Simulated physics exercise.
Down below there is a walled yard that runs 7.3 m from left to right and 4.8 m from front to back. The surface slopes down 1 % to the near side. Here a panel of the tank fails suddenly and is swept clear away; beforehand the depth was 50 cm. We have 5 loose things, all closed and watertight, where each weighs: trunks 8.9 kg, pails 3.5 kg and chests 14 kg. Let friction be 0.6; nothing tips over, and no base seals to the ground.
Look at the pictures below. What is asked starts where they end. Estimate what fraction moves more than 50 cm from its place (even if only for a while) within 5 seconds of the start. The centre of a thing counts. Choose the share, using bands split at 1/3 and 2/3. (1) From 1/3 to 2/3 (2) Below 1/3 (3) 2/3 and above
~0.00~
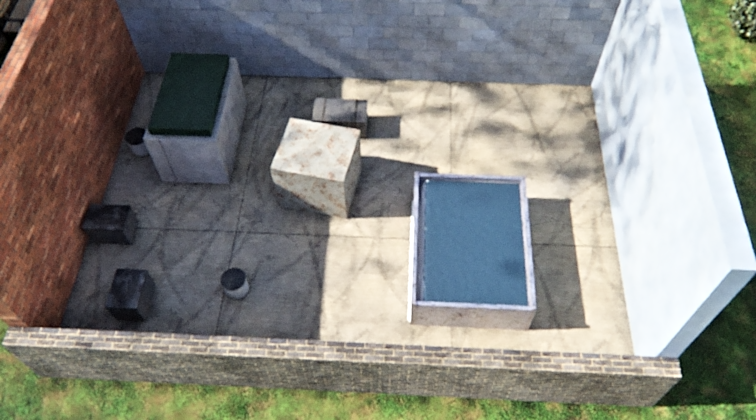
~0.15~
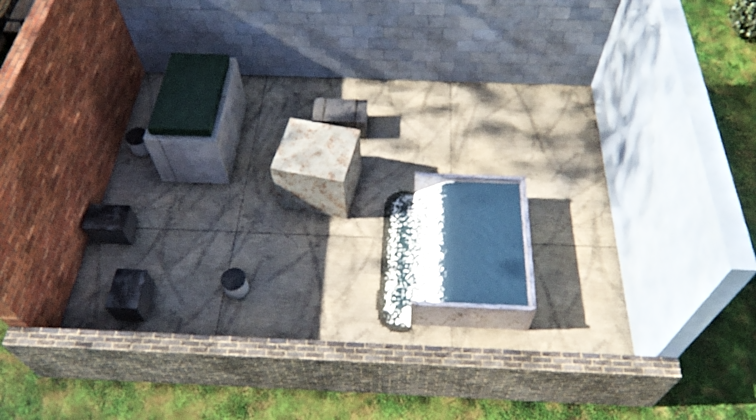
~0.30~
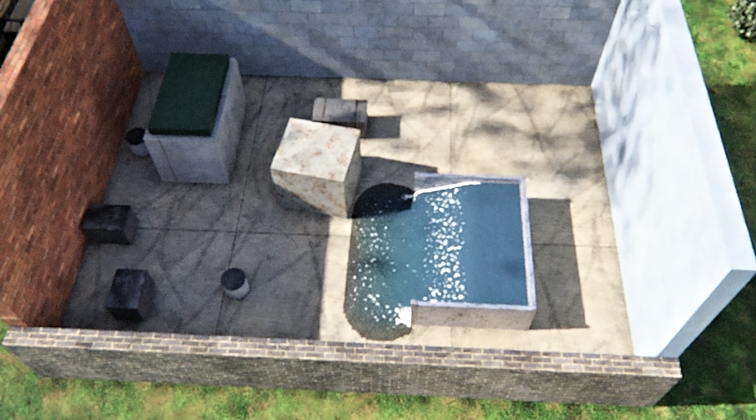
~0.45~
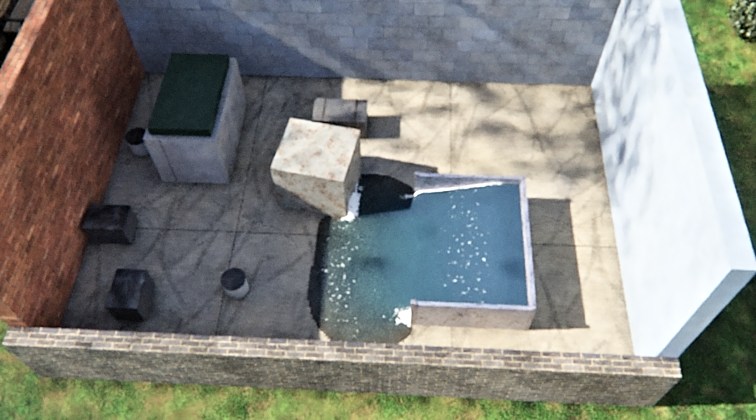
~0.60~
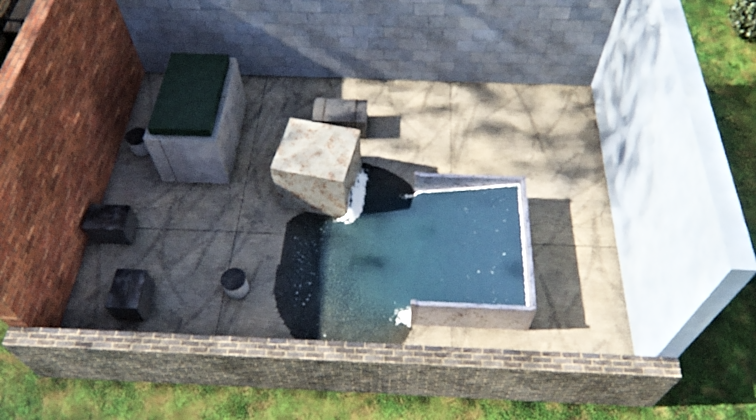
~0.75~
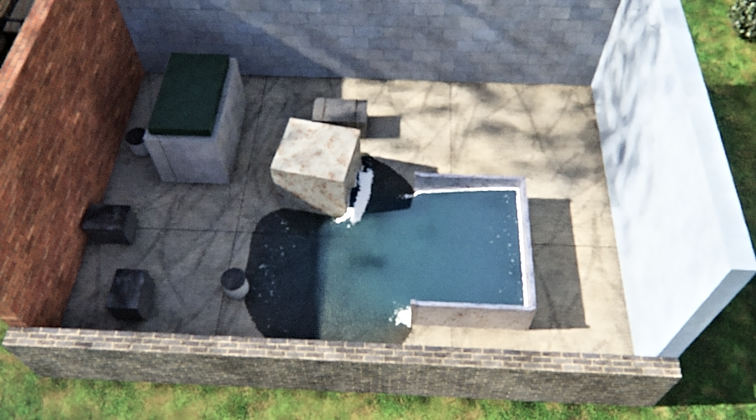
Option 3: 2/3 and above.
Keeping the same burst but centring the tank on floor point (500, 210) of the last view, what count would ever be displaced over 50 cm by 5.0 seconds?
That would give 4.
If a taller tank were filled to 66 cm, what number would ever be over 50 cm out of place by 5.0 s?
Count: 5.
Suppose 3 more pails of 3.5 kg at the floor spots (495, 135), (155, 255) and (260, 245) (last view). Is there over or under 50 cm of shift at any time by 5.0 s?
Order as given: Stays inside it, goes farther, goes farther.
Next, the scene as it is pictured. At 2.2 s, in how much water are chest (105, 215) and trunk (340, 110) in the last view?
9 and 2 cm.
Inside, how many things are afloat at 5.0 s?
Total: 4.
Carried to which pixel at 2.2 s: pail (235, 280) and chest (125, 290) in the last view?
Roughly (122, 302), then roughly (77, 291).
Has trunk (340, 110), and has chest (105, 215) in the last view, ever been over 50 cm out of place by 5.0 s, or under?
In turn: Less, more.
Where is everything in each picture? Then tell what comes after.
A pail at (233, 278) rests on the ground; a trunk at (340, 110) rests on the ground; 2.6 m2 under water; 0 of 5 have shifted, in the first frame.
A pail at (233, 278), on the bottom; a trunk at (340, 110) rests on the ground; 3.5 m2 under water; 0 of 5 have shifted, in the second frame.
A pail at (233, 278), on the bottom; a trunk at (340, 110), on the bottom; 4.6 m2 under water; 0 of 5 have shifted, in the third frame.
A pail at (233, 278) rests on the ground; a trunk at (340, 110) rests on the ground; water covers 5.6 m2; 0 of 5 have shifted, in the fourth frame.
A pail at (233, 278) rests on the ground; a trunk at (340, 110), on the bottom; 6.7 m2 under water; 0 of 5 have shifted, in the fifth frame.
A pail at (233, 278), on the bottom; a trunk at (340, 110) rests on the ground; 7.8 m2 under water; 0 of 5 have shifted, in the sixth frame.
After 1.1 s 0 of 5 are over 50 cm from their spots; 0 afloat.
After 2.2 s 2 of 5 are over 50 cm from their spots; 3 afloat.
After 3.5 s 2 of 5 are over 50 cm from their spots; 3 afloat.
After 5.0 s 4 of 5 are over 50 cm from their spots, and 4 have been at some point; 4 afloat.
